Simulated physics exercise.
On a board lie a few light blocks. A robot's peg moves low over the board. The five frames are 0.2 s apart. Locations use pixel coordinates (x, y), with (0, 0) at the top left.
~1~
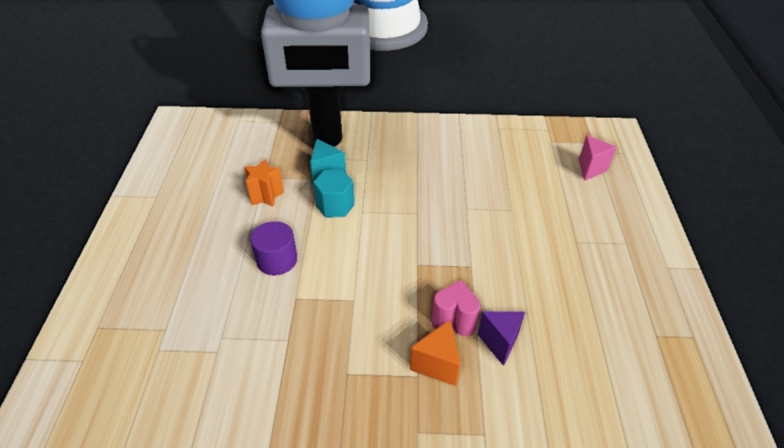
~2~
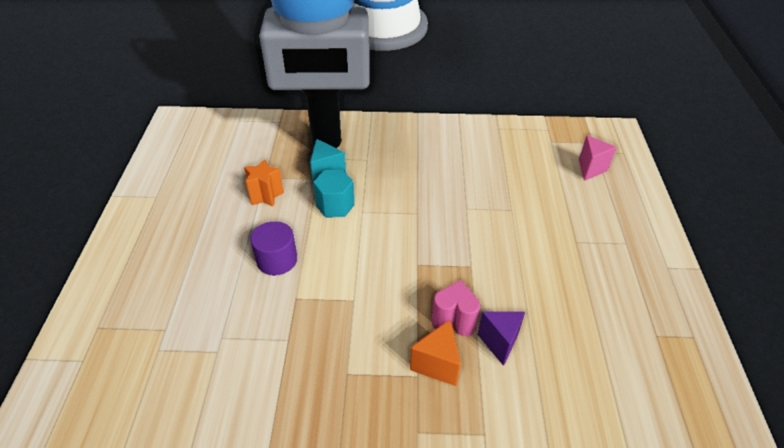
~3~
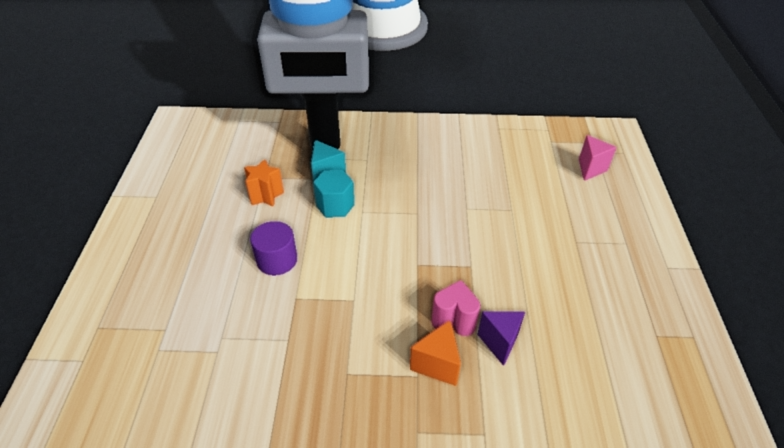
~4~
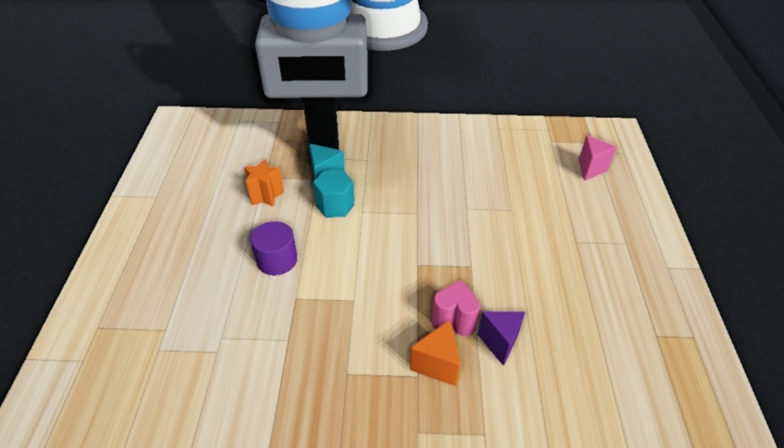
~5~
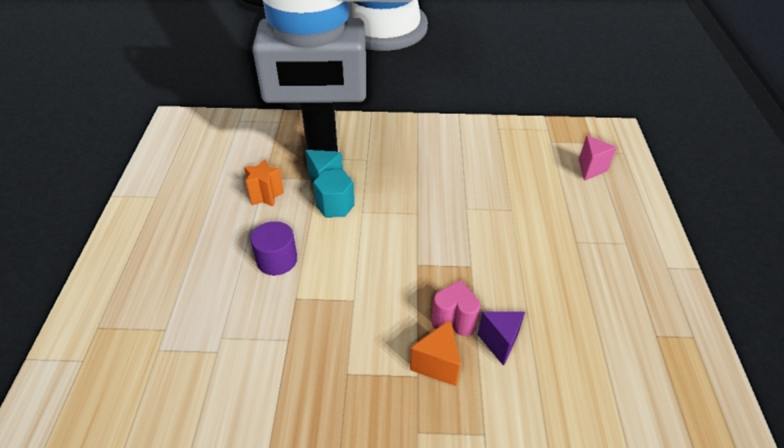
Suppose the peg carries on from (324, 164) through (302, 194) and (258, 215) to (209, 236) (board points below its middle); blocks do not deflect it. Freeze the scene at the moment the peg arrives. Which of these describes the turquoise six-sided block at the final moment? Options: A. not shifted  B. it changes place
The answer is B.
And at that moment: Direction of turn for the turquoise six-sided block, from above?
From overhead, anticlockwise.
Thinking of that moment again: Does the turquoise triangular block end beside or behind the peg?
Yes, I think so.
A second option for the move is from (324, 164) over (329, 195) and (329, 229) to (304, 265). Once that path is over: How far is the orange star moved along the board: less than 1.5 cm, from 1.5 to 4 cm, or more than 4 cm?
Net shift: Below 1.5 cm.
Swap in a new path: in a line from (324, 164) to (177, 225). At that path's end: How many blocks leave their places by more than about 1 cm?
The result: Two blocks.
The first path, step by step. One third of the way, peg at (300, 186); turquoise triangular block at (306, 188), turned 35° anticlockwise; turquoise six-sided block at (339, 191), turned 40° anticlockwise.
Two thirds of the way, peg at (255, 207); orange star at (243, 172), turned 40° clockwise; turquoise triangular block at (305, 191), turned 40° anticlockwise; turquoise six-sided block at (339, 191), turned 40° anticlockwise.
At the end, peg at (206, 228); orange star at (242, 172), turned 45° clockwise; purple cylinder unmoved; turquoise triangular block at (305, 191), turned 40° anticlockwise; turquoise six-sided block at (339, 191), turned 40° anticlockwise.
